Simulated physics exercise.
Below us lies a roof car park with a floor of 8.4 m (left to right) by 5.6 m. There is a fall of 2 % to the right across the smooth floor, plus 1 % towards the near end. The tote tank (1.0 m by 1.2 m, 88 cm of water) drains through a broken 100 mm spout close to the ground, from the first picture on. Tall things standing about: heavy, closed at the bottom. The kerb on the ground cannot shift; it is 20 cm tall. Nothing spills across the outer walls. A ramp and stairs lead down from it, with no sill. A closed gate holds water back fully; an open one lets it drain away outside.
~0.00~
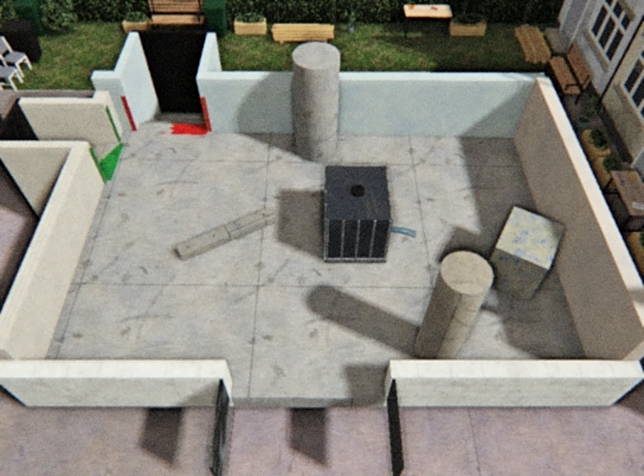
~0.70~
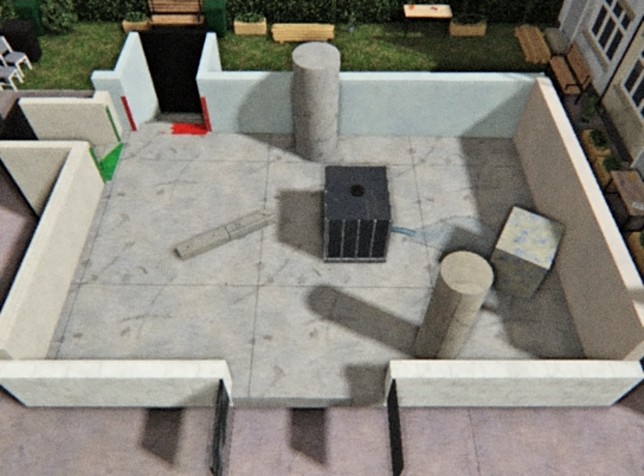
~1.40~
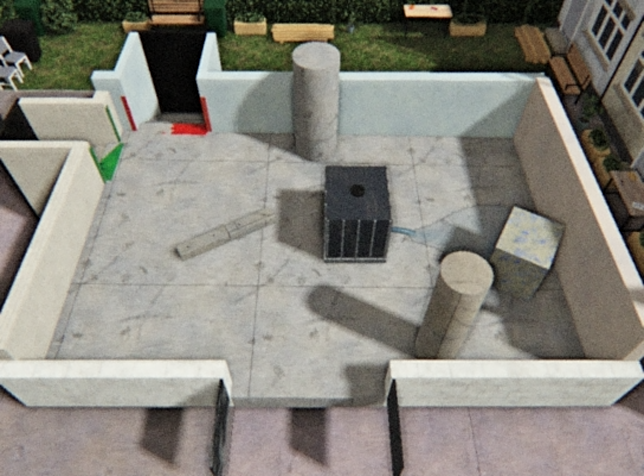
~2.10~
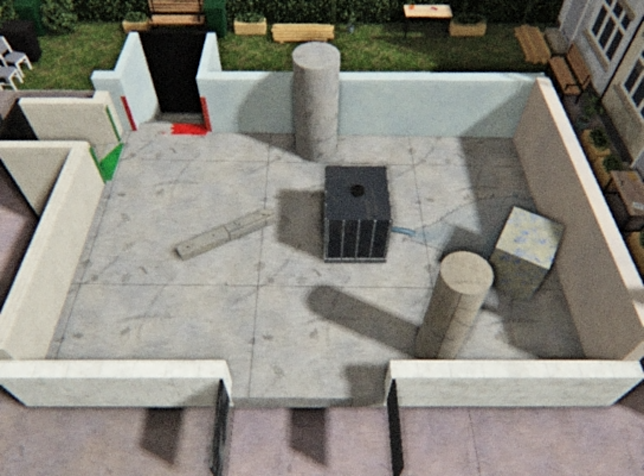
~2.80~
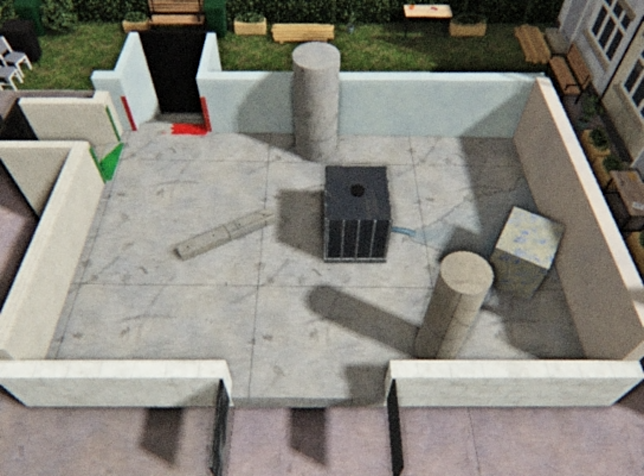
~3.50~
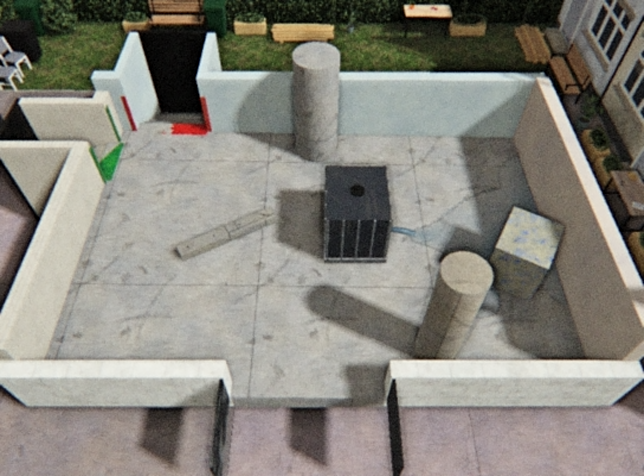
Water spurting from a dark ribbed tank and spreading in a thin sheet to the right across a walled grey floor.
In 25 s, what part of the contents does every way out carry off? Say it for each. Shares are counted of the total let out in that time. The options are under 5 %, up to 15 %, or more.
Gate, not even 5 %; flight of stairs down (marked red), not even 5 %; basement ramp (marked green), not even 5 %.
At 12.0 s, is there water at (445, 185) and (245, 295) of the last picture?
Point 1: Submerged; point 2: Unwetted.
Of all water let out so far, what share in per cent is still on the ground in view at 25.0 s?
Roughly 100 per cent.
After 5.0 s water covers 15 % of the floor and is deepest (7 cm) near (484, 250); gone so far, the gate 0 %, the flight of stairs down (marked red) 0 %, the basement ramp (marked green) 0 %.
After 8.0 s water covers 20 % of the floor and is deepest (7 cm) near (494, 250); gone so far, the gate 0 %, the flight of stairs down (marked red) 0 %, the basement ramp (marked green) 0 %.
After 12.0 s water covers 25 % of the floor and is deepest (7 cm) near (533, 221); gone so far, the gate 0 %, the flight of stairs down (marked red) 0 %, the basement ramp (marked green) 0 %.
After 16.0 s water covers 25 % of the floor and is deepest (8 cm) near (533, 221); gone so far, the gate 0 %, the flight of stairs down (marked red) 0 %, the basement ramp (marked green) 0 %.
After 25.0 s water covers 35 % of the floor and is deepest (9 cm) near (585, 384); gone so far, the gate 0 %, the flight of stairs down (marked red) 0 %, the basement ramp (marked green) 0 %.
